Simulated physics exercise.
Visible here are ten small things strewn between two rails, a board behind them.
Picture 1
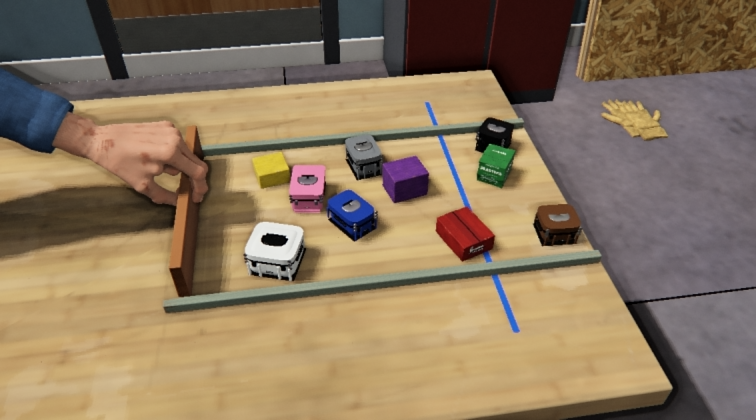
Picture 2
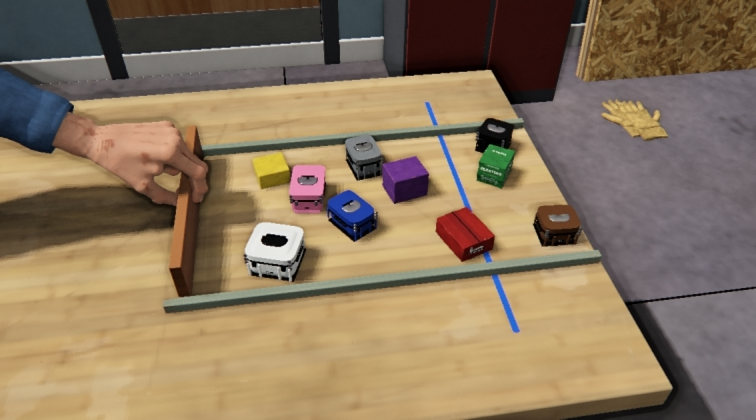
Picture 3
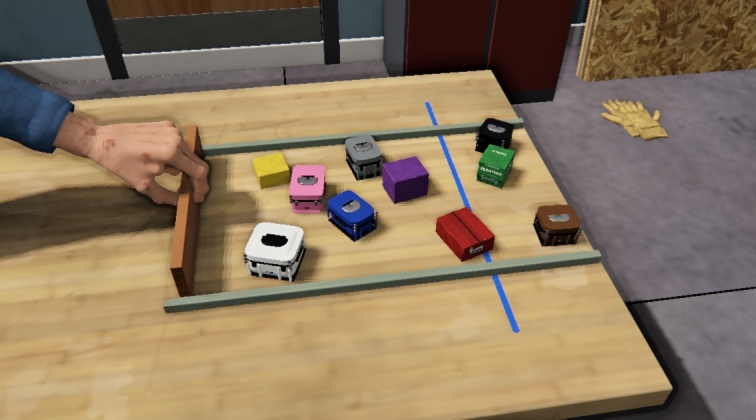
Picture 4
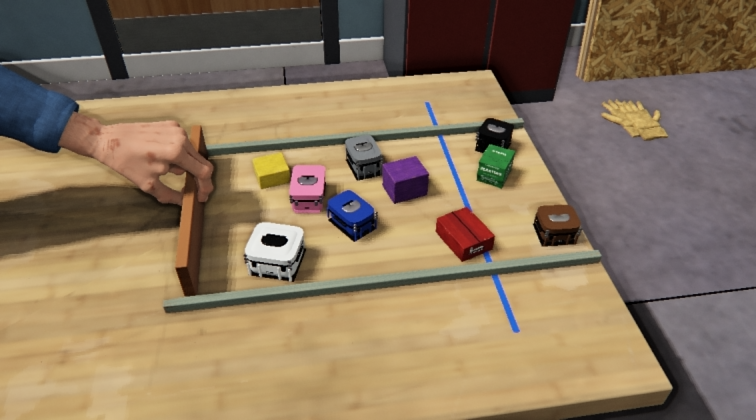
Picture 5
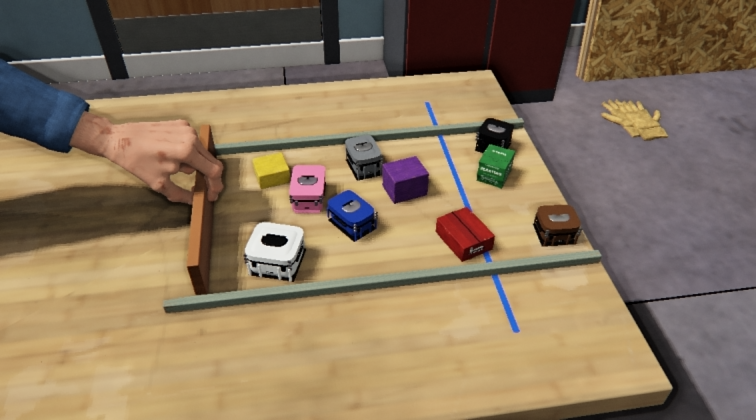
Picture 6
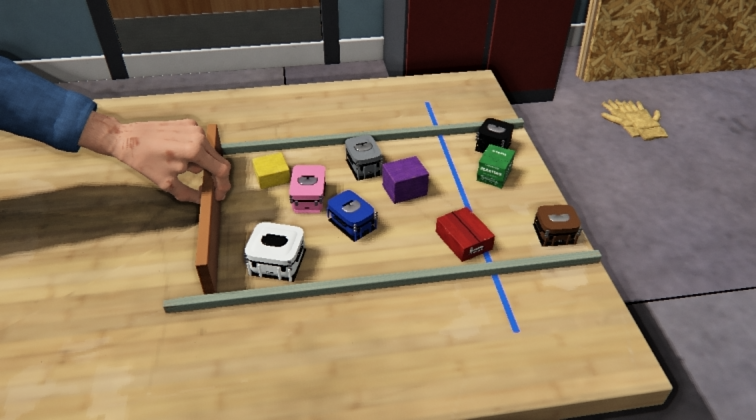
The clip opens on ten small cases, boxes and blocks scattered between two rails on a wooden tabletop, with a hand gripping an upright board at the left. The hand holds the board nearly still at first, then slides it slightly right toward the objects, which all stay in place.
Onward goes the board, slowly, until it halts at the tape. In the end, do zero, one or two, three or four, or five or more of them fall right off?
Zero of them do.
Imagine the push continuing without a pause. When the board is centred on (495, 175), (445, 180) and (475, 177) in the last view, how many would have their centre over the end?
Past-the-end tally - position 1: 3, position 2: 0, position 3: 1.
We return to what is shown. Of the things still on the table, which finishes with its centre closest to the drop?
It's the brown case that is foremost.
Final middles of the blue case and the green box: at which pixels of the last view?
The blue case at (510, 197), the green box at (521, 158).
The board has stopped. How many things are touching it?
It is in contact with 3.
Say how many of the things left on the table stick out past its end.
I count 2 overhanging.
A little later, none off yet; brown case at rest near (557, 226); black case at rest near (495, 138); green box at rest near (496, 166).
When it is over, the number that fall off is zero.
